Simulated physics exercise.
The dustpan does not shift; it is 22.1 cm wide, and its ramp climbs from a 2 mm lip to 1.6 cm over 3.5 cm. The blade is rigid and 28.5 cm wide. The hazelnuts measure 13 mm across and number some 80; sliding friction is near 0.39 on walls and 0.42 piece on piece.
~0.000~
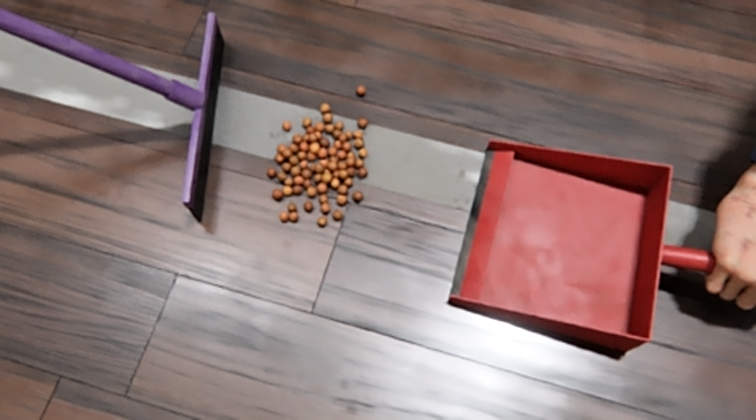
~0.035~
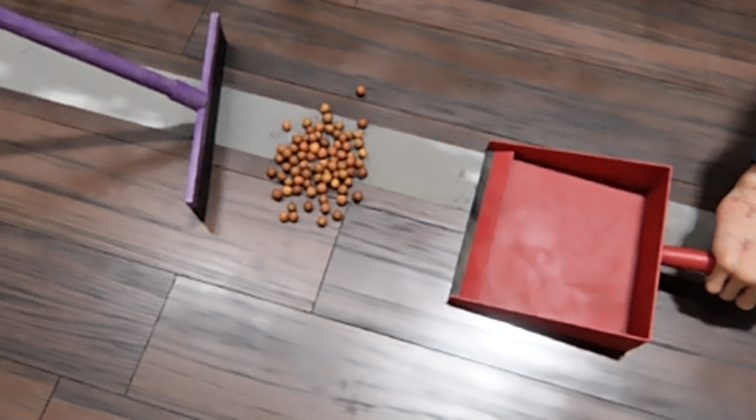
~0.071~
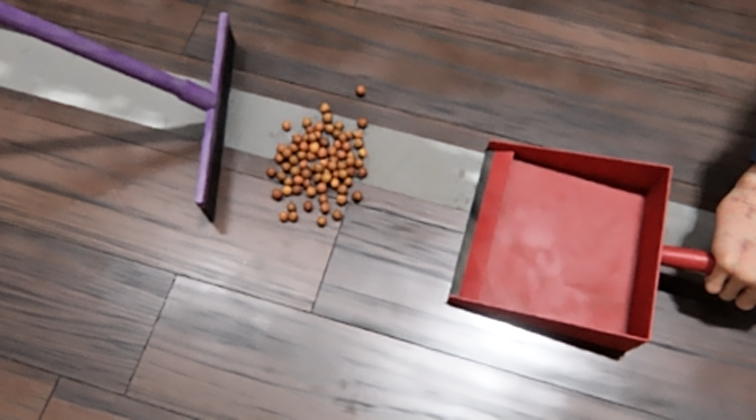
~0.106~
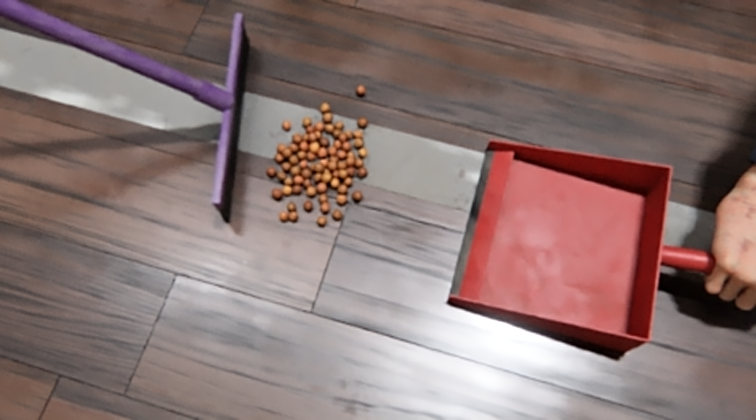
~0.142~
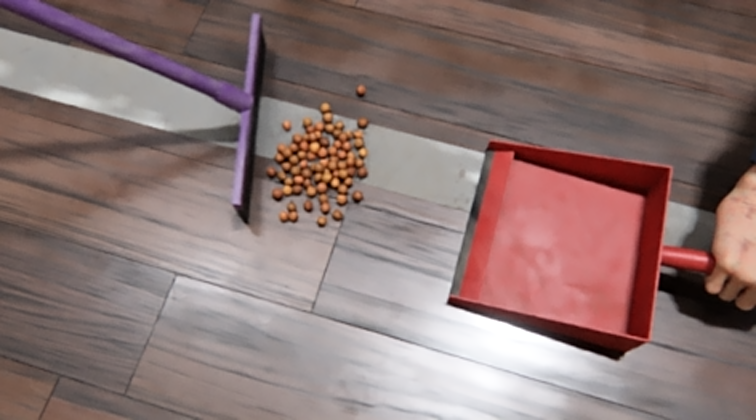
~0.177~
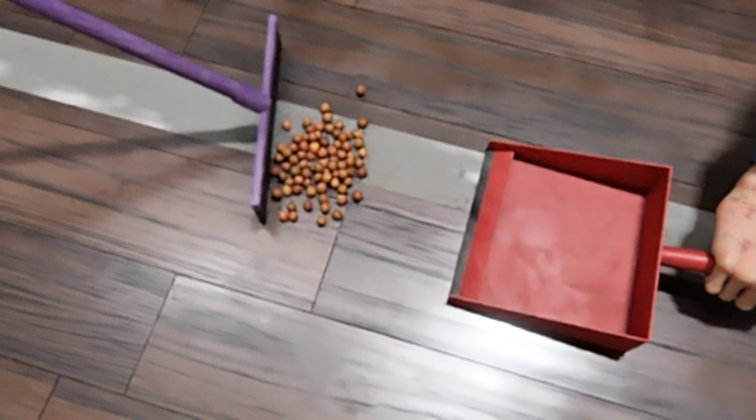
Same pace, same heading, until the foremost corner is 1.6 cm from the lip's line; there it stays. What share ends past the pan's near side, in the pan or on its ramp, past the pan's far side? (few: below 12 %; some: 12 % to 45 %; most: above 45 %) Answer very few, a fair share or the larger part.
Past the pan's near side: Very few; in the pan or on its ramp: A fair share; past the pan's far side: A fair share.
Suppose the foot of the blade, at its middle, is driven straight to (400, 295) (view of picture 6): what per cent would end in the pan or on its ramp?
Some 10 per cent.
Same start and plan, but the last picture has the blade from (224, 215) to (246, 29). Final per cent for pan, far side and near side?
Pan 5, far 20, near 0.
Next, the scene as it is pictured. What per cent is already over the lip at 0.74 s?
Some 25 per cent.
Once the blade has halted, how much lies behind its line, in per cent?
Roughly 10 per cent.
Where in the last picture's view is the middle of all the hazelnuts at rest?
Near (485, 162).
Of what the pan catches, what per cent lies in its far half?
About 90 per cent.
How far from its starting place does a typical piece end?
Some 22 cm.
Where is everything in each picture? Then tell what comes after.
In the first frame, blade from (188, 203) to (214, 20), moved 0.0 cm, 0 of the pieces shifted so far; middle of the pieces at (324, 164); pan at (567, 248).
In the second frame, blade from (191, 203) to (216, 20), moved 0.4 cm, 0 of the pieces shifted so far; middle of the pieces at (323, 164).
In the third frame, blade from (202, 203) to (225, 20), moved 1.7 cm, 0 of the pieces shifted so far; middle of the pieces at (323, 164).
In the fourth frame, blade from (218, 204) to (240, 21), moved 3.7 cm, 0 of the pieces shifted so far; middle of the pieces at (323, 164).
In the fifth frame, blade from (238, 205) to (258, 22), moved 6.1 cm, 0 of the pieces shifted so far; middle of the pieces at (324, 163).
In the sixth frame, blade from (257, 206) to (274, 23), moved 8.5 cm, 1 of the pieces shifted so far; middle of the pieces at (323, 163); pan at (567, 248). Its pace works out near 0.67 m/s, heading 13 degrees away from the viewer's side.
After 0.36 s, middle of the blade 17 cm from the lip; 0 % over the lip, far side 15 %, near side 0 %.
After 0.49 s, middle of the blade 9 cm from the lip; 0 % over the lip, far side 30 %, near side 0 %.
After 0.74 s, middle of the blade 6 cm from the lip; 25 % over the lip, far side 35 %, near side 0 %.
By 1.6 s all is still; near side 0 %, pan 20 %, far side 35 %, in front of the lip or behind the blade 45 %.
